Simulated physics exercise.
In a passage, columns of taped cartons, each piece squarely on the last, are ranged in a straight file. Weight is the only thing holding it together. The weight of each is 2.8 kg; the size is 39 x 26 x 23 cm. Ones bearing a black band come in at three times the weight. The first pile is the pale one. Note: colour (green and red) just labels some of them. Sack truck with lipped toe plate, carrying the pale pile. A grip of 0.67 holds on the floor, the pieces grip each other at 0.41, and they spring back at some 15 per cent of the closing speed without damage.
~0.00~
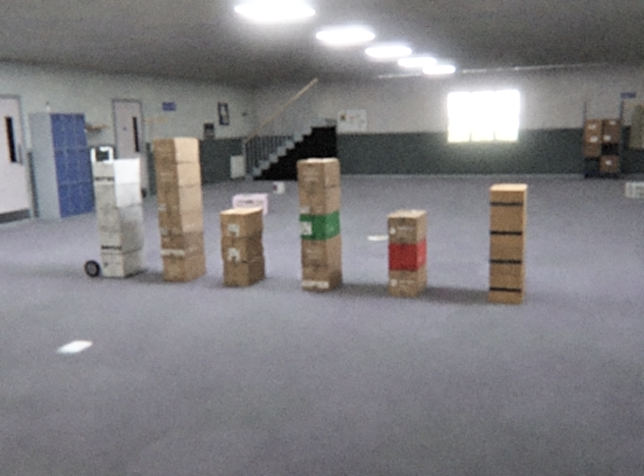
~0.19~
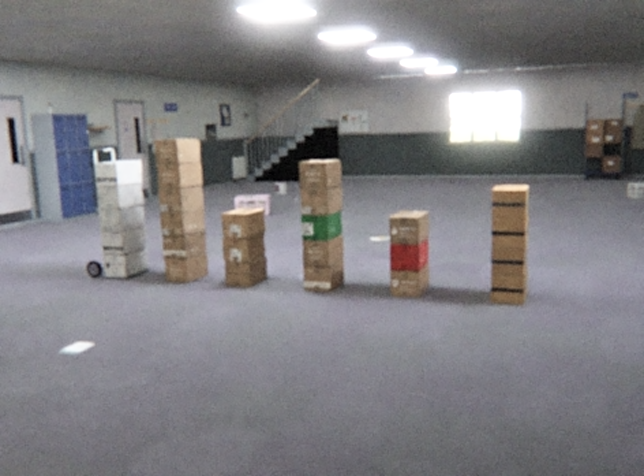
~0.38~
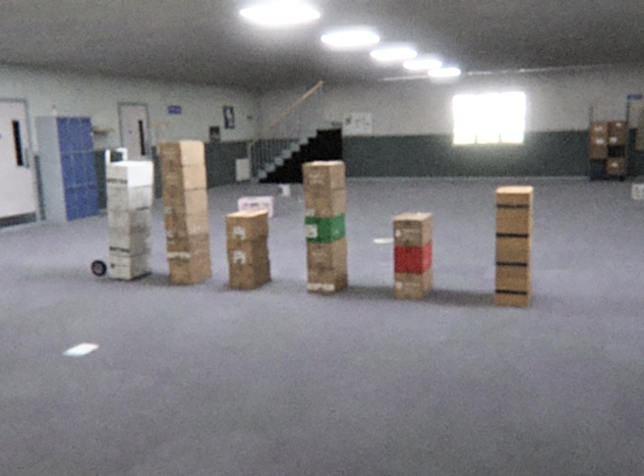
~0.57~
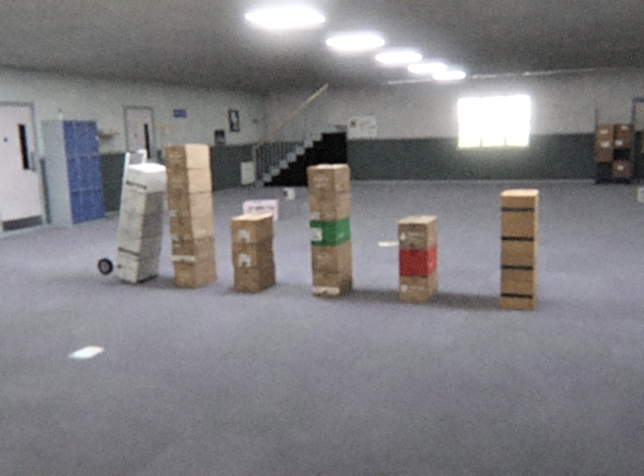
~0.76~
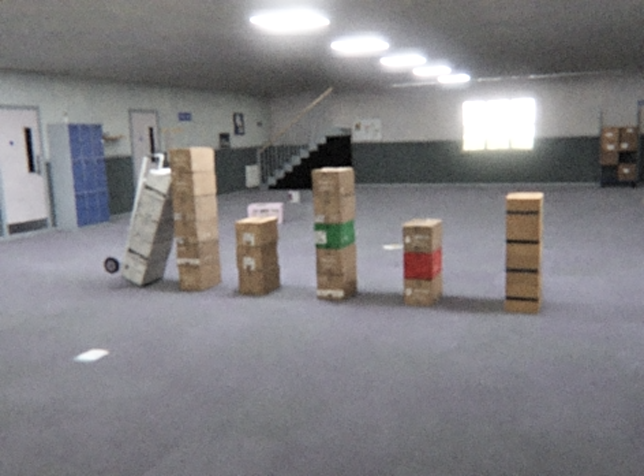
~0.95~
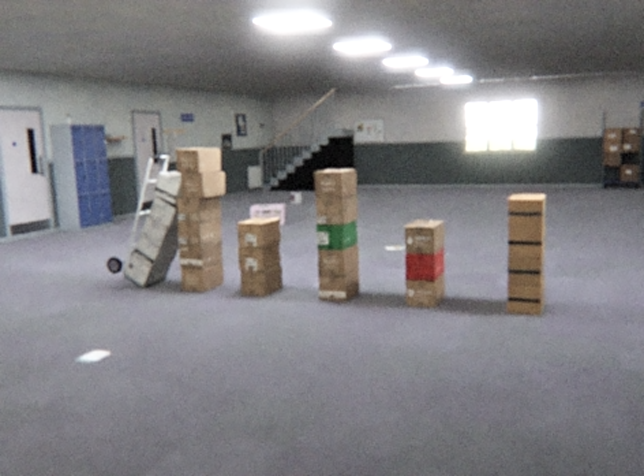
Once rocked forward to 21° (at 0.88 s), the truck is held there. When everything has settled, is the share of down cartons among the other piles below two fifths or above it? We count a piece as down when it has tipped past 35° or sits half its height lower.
It is above two fifths.
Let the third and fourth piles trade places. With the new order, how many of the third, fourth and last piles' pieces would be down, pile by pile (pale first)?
Down per pile: Third 3, fourth 1, last 0.
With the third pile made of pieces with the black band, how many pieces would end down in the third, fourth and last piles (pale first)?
Pieces down: Third pile 3, fourth pile 5, last pile 0.
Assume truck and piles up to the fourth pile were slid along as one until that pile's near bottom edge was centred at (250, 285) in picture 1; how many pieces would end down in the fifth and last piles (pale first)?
Fifth 2, last 0.
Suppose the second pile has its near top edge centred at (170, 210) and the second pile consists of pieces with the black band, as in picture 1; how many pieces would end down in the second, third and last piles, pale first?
Counts down - second: 0; third: 0; last: 0.
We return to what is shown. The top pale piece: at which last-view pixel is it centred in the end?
At about (254, 256).
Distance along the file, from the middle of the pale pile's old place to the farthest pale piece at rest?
Around 130 centimetres.
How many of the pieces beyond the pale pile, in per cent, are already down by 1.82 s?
10 per cent.
After 1.82 s, 5 of the pale pile down; 2 of the 21 other cartons down.
After 2.74 s, 5 of the pale pile down; 9 of the 21 other cartons down; green carton leaning 30°.
At rest (4.0 s), 5 of the pale pile down; 17 of the 21 other cartons down; red carton leaning 48°, 12 cm lower; green carton leaning 48°, 29 cm lower. That is 81 per cent. As the last picture would show them, middles, red carton near (472, 279), green carton near (411, 269).
